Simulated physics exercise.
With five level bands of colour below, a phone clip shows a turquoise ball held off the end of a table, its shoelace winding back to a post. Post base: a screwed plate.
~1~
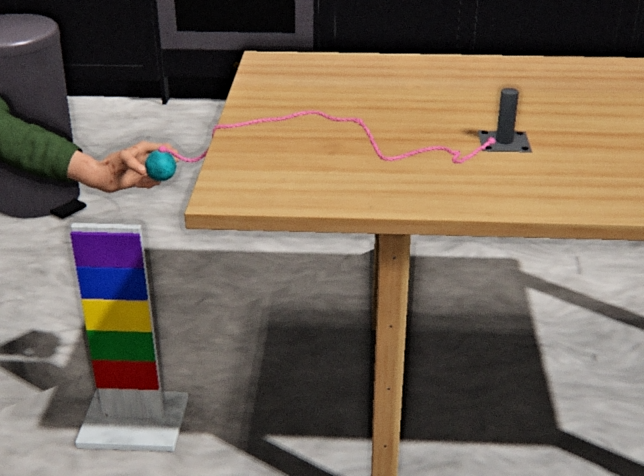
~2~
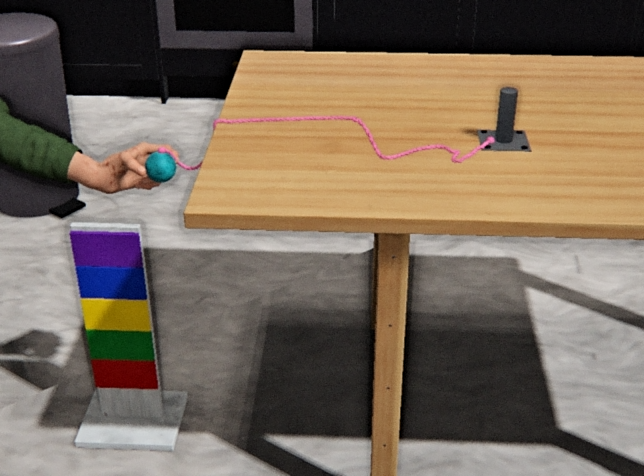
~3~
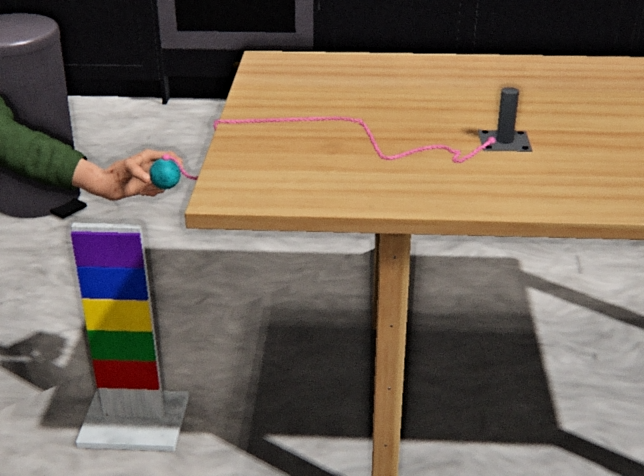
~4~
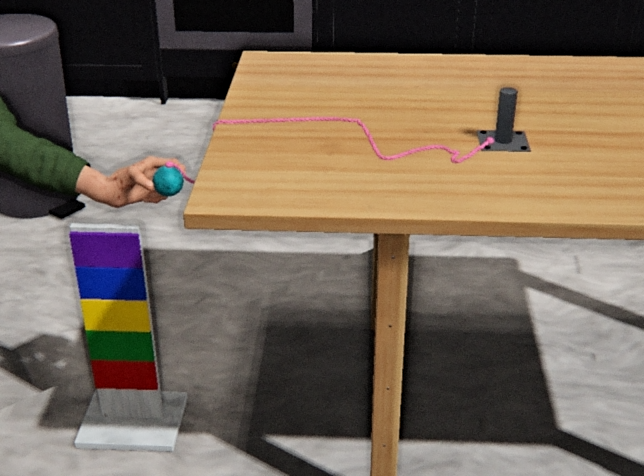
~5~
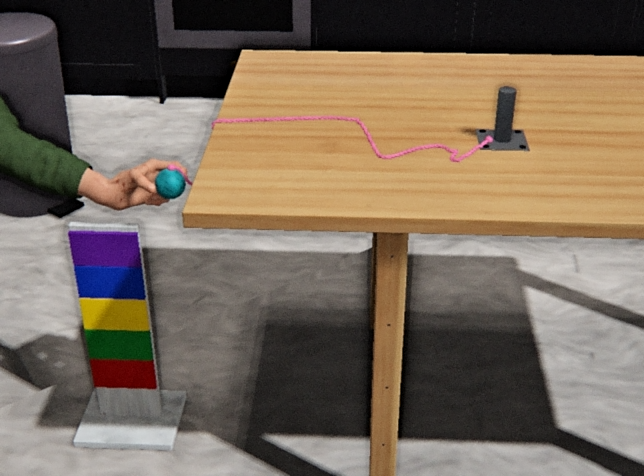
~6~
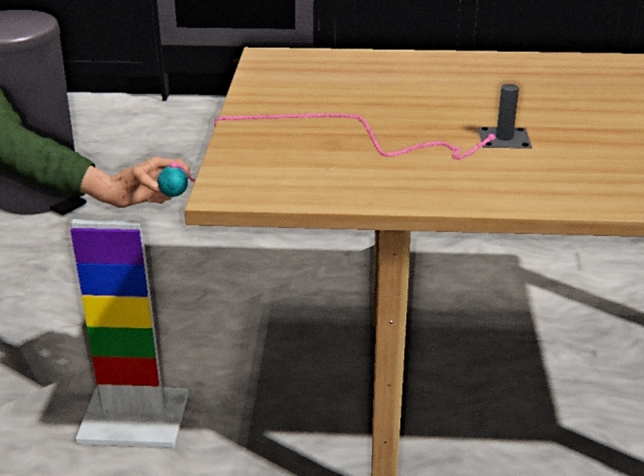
A hand holds a turquoise ball on a pink cord beside a table, lowering it slightly.
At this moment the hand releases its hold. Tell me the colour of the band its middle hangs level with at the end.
Green.
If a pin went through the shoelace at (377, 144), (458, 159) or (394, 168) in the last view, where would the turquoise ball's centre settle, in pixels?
Near (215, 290), (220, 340) and (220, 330).
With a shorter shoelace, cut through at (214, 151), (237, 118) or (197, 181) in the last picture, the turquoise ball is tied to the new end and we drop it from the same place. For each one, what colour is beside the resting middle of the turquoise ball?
Lab note - try 1: Blue; try 2: Purple; try 3: Yellow.
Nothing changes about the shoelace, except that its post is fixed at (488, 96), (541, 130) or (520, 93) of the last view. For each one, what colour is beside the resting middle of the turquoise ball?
It would be green; yellow; yellow.
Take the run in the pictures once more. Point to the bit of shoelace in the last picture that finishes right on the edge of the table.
Roughly (341, 116).
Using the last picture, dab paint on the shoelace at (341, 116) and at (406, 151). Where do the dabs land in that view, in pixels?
I'd say about (211, 143) for one and about (342, 135) for the other.
Early on, ball near (197, 337); level with green.
Midway, ball near (251, 355); level with green.
Near the end, ball near (214, 345); level with green.
Finally, ball near (230, 350); level with green. Its middle rests at the green band.
